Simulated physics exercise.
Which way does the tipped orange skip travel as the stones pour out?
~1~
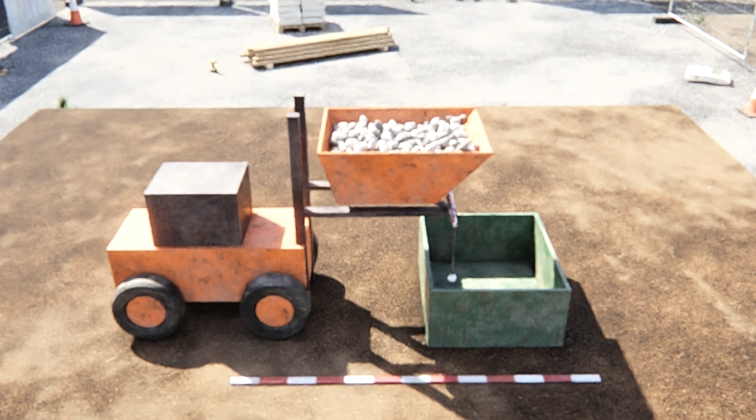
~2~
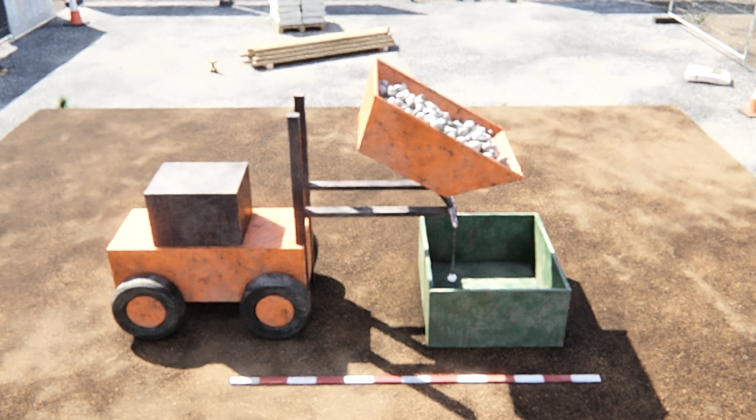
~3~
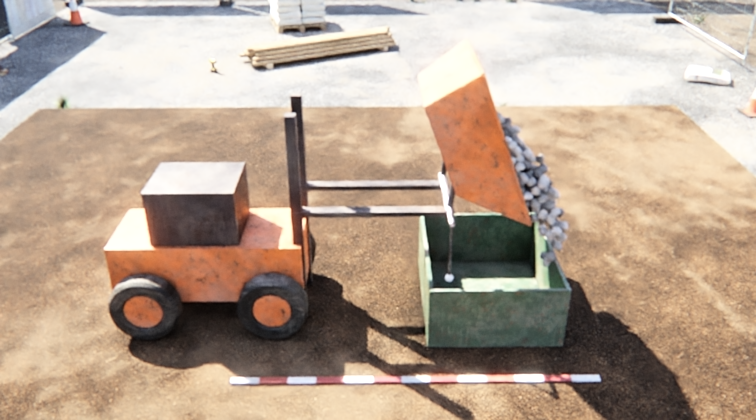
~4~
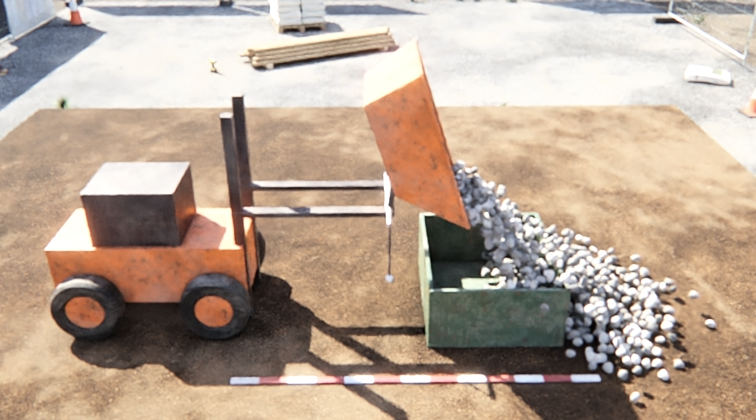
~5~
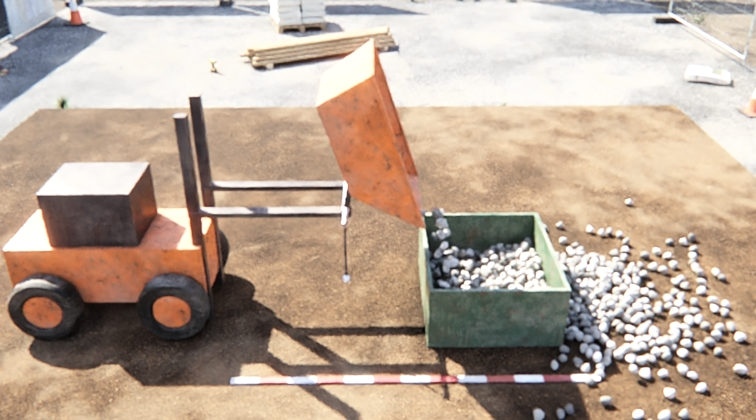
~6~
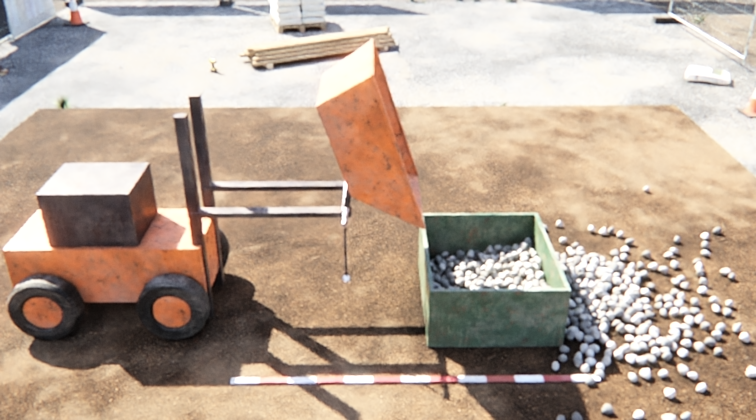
It moves to the left, carried along as the forklift backs away from the green bin.
On a dirt yard, an orange forklift tipping its skip of pale cobbles, backing left, leaving stones in and beyond a green bin.
